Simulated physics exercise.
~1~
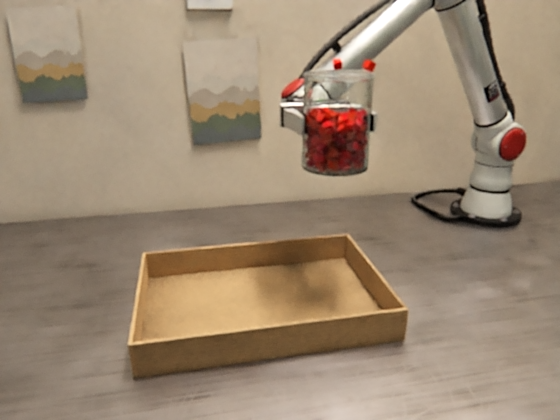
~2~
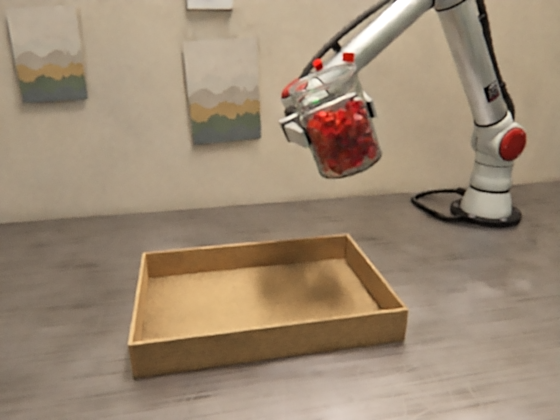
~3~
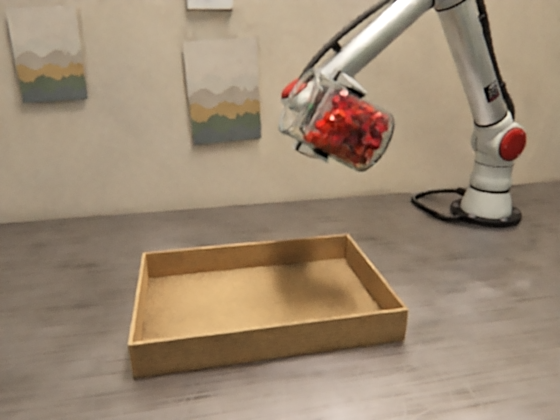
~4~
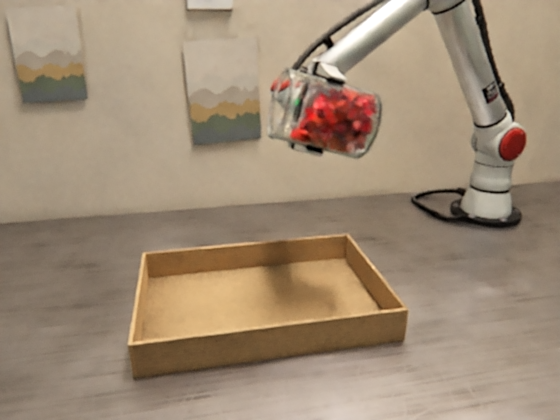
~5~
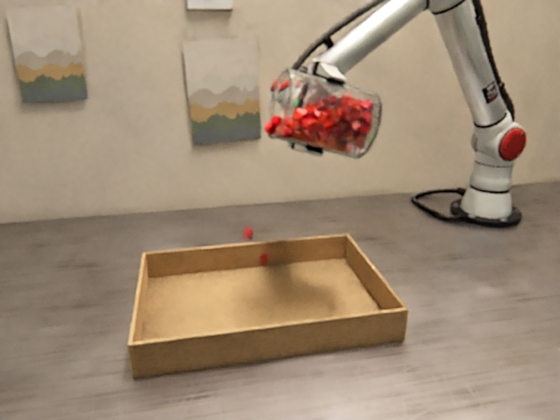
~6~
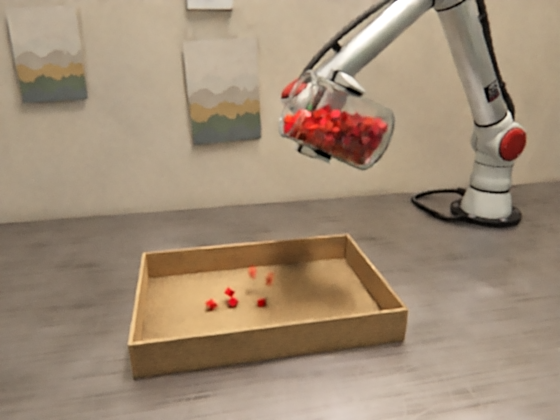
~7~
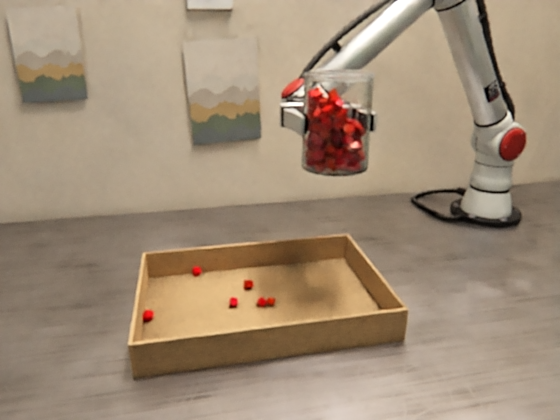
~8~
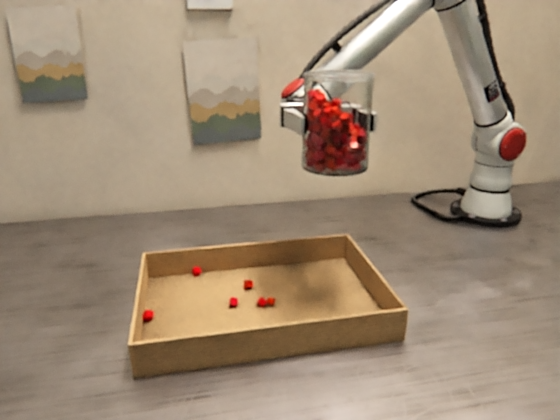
A robot arm tipped a clear beaker heaped with small red cubes onto its side above a shallow wooden tray, spilling a few that scattered inside, then turned it upright again and held it still, with most of the cubes left in it.
